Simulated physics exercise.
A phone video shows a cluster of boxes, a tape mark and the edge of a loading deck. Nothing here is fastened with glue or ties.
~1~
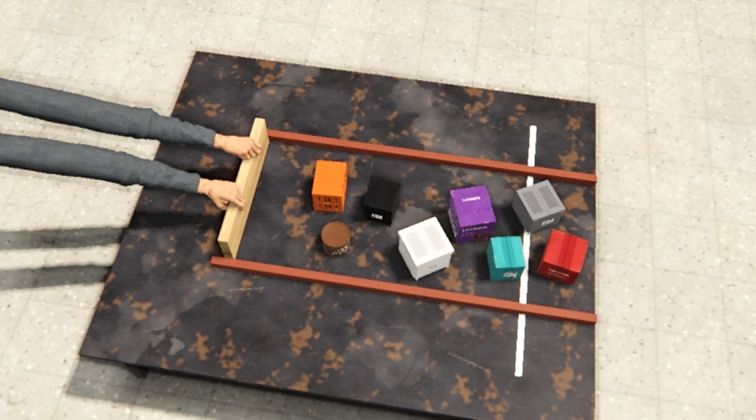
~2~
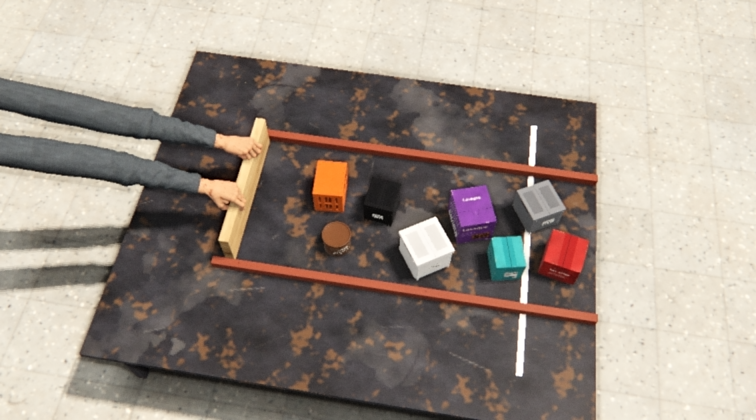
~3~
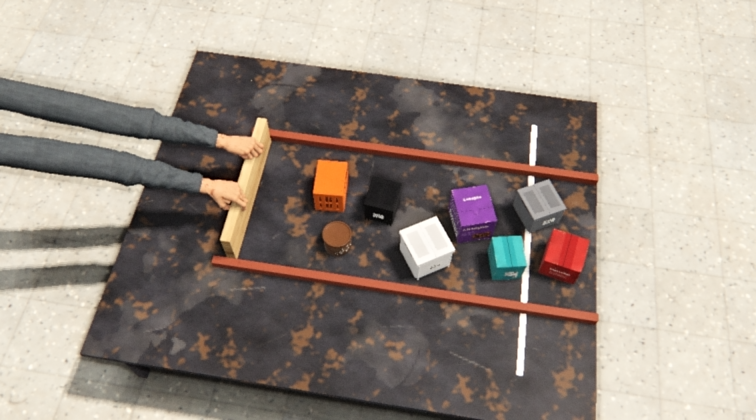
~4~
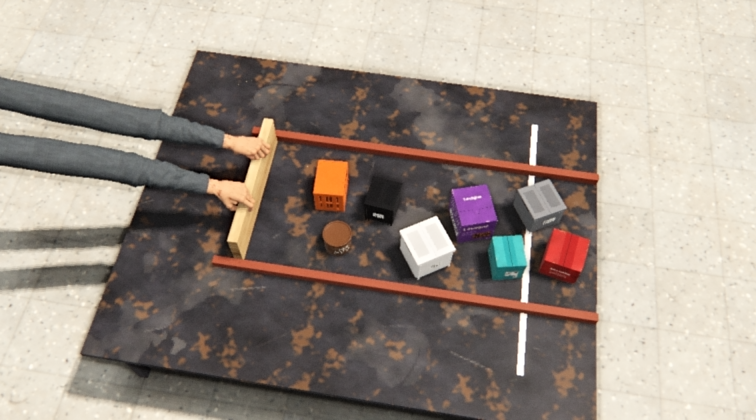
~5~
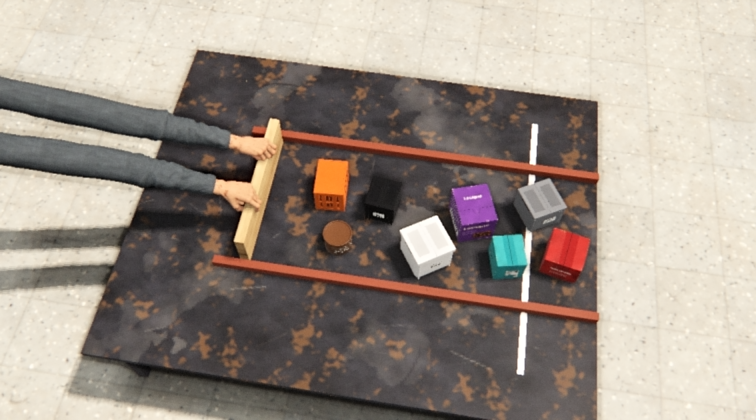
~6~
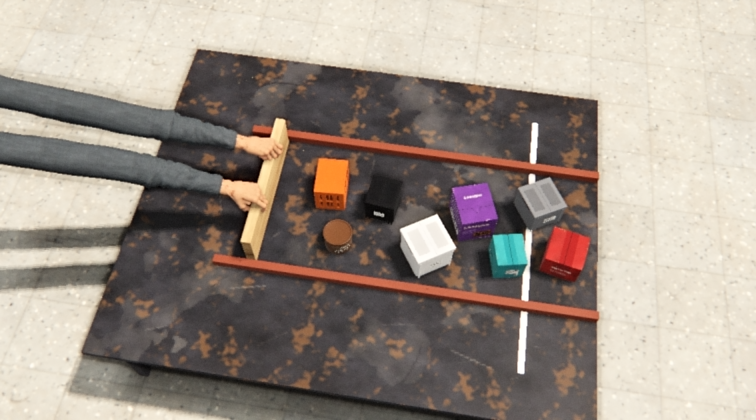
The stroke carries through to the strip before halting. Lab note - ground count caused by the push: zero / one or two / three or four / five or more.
Ground count: Three or four.
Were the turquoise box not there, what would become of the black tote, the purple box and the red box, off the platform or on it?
In that case the black tote stays where it is, the purple box winds up down, and the red box winds up down.
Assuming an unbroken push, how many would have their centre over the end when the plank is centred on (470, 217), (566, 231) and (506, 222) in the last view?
It comes out as 0, then 6, then 2.
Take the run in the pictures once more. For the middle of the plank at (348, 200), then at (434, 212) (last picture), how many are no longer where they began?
First 3, then 7.
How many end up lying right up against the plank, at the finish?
It touches 2.
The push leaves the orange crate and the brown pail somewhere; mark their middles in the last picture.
I'd say approximately (547, 215) and then (543, 265).
Early on, none off yet; red box at rest near (565, 255); grey tote at rest near (539, 205); turquoise box at rest near (508, 256).
A while later, none off yet; red box at rest near (565, 255); grey tote travelled a little near (559, 206); turquoise box travelled a little near (523, 260).
Finally, the number that fall off is three or four; lost, purple box, turquoise box, grey tote and red box.
